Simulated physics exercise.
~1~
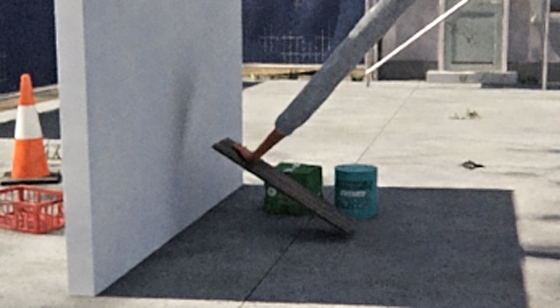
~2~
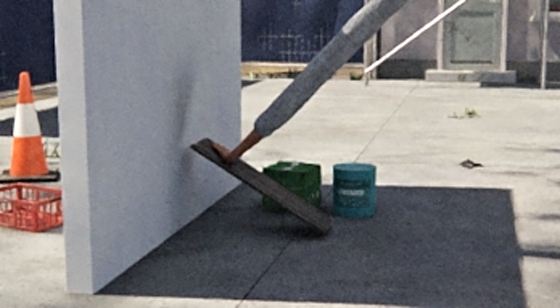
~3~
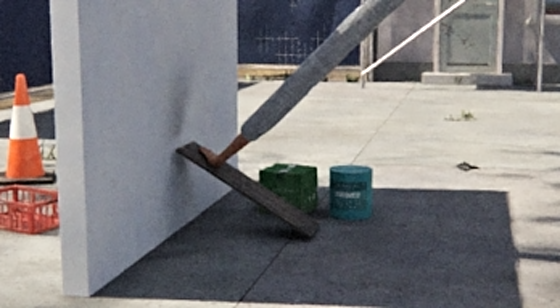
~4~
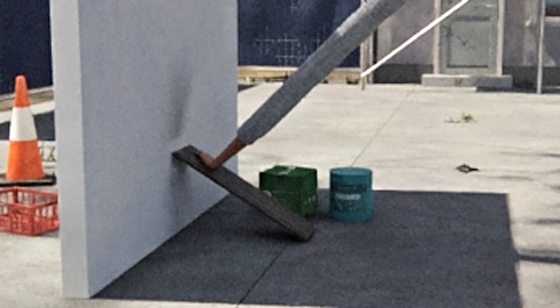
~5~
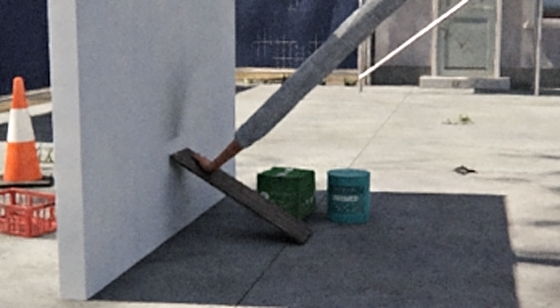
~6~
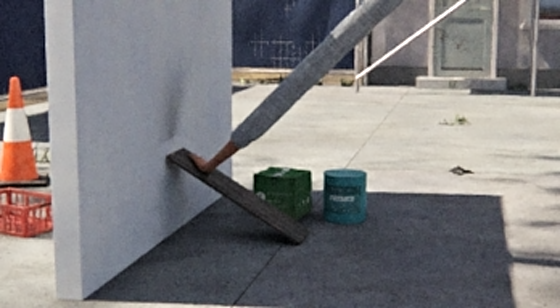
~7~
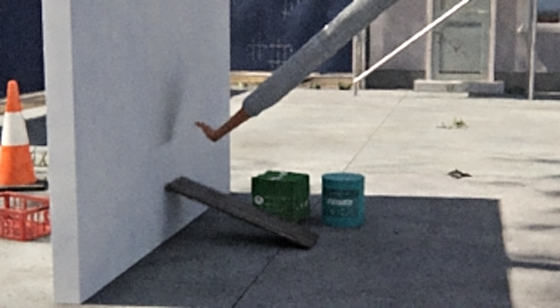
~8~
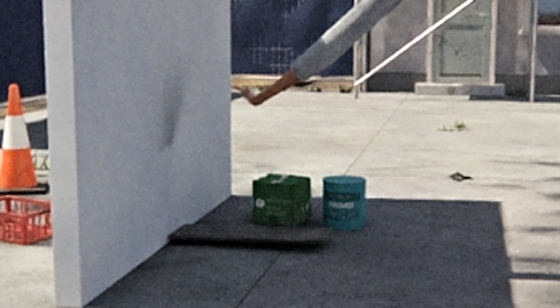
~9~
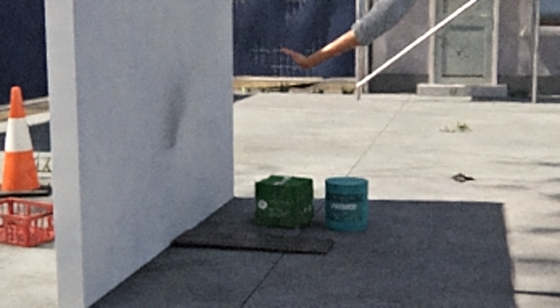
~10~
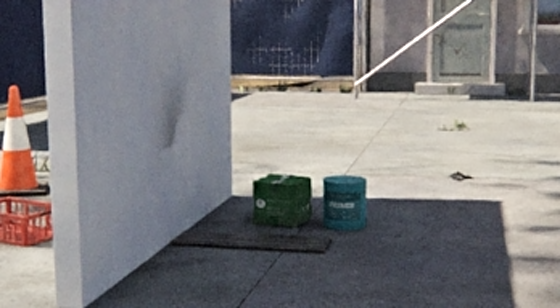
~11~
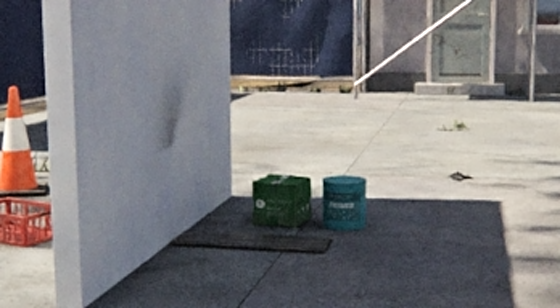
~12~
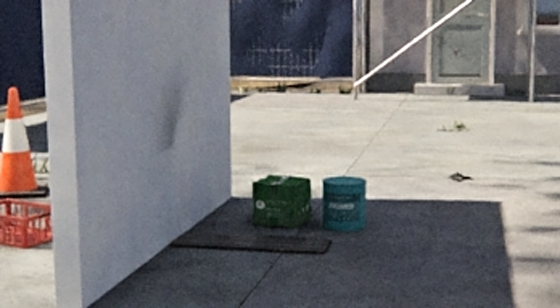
A black board was lowered and moved left by a hand until it leaned against a pale wall beside a green box and a turquoise pail, but once the hand let go and drew back, it slid down and ended flat on the ground.
